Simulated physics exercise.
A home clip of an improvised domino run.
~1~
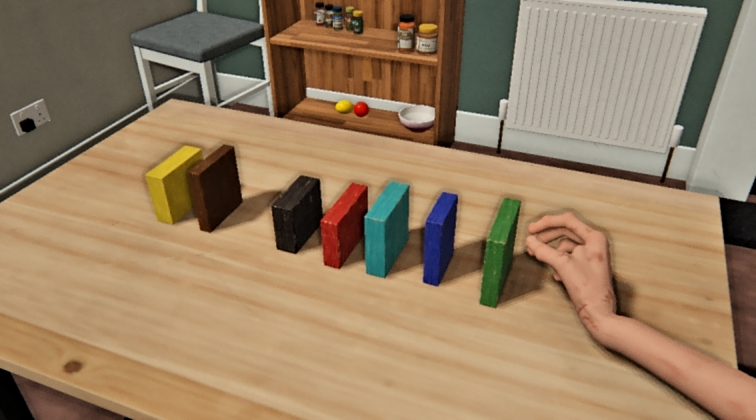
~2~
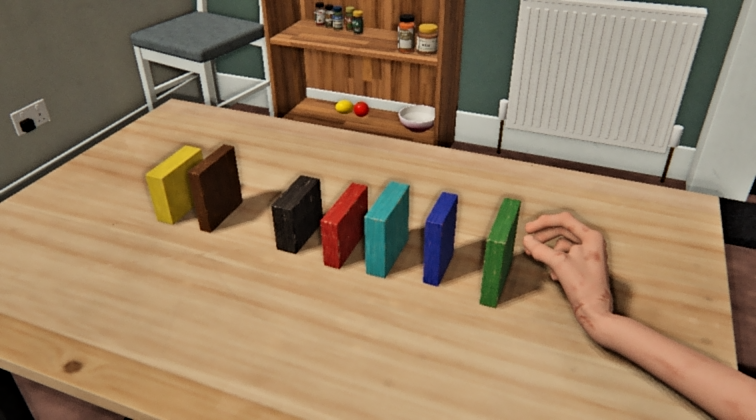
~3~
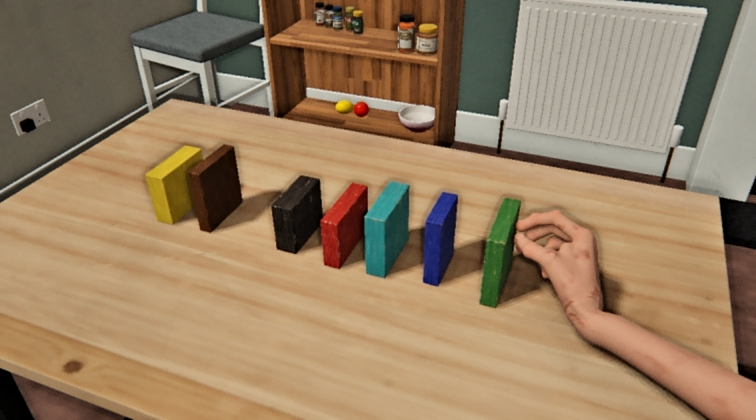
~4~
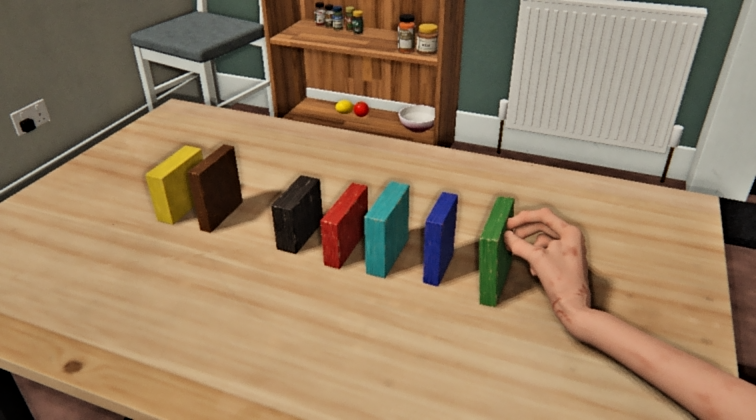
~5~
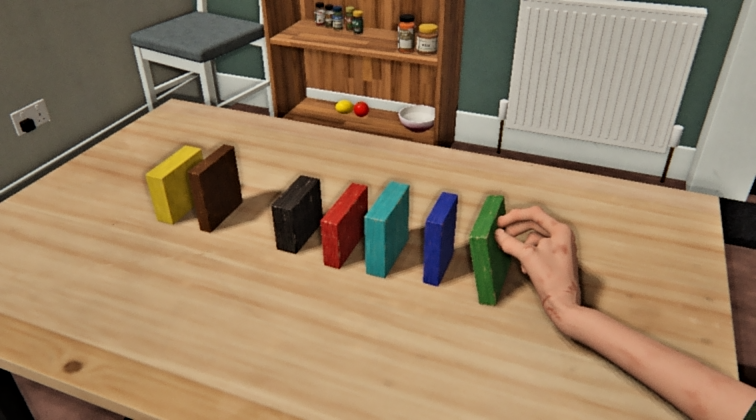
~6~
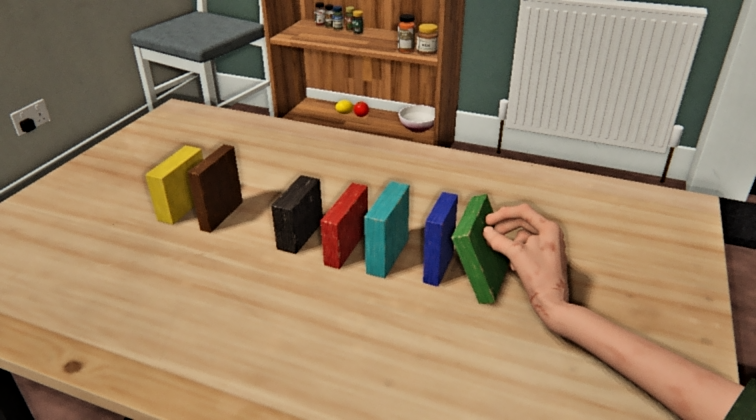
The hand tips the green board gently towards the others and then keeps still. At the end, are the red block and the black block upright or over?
The red block topples; the black block topples.
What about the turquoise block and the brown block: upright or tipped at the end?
The turquoise block falls over; the brown block is still upright.
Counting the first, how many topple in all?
5 of them.
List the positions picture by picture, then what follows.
Red block (346, 225); black block (299, 214), in the first picture.
Brown block (217, 188); blue board (441, 239), in the second picture.
Turquoise block (388, 229); brown block (217, 188), in the third picture.
Green board 5° over; blue board (441, 239); turquoise block (388, 229), in the fourth picture.
Green board 12° over; brown block (217, 188); blue board (441, 239), in the fifth picture.
Green board 24° over; red block (346, 225); black block (299, 214), in the sixth picture.
Then, 0.20 s past the last view, green board 59° over; blue board rocked 35° from its first pose; turquoise block rocked 9° from its first pose.
Then, 0.50 s past the last view, green board 72° over; red block rocked 51° from its first pose near (324, 222); black block rocked 15° from its first pose near (291, 210); blue board rocked 66° from its first pose.
Then, 0.60 s past the last view, green board 72° over; black block rocked 65° from its first pose near (270, 211); red block rocked 66° from its first pose near (319, 225); blue board rocked 68° from its first pose.
Then, 1.60 s past the last view, green board 73° over; black block on its side near (260, 217); red block on its side near (313, 231); turquoise block rocked 66° from its first pose.
Finally, down or leaning hard on the table, black block, blue board, turquoise block and red block; brown block still in place. Final places as the last picture's camera would see them, red block near (313, 231), black block near (260, 217).
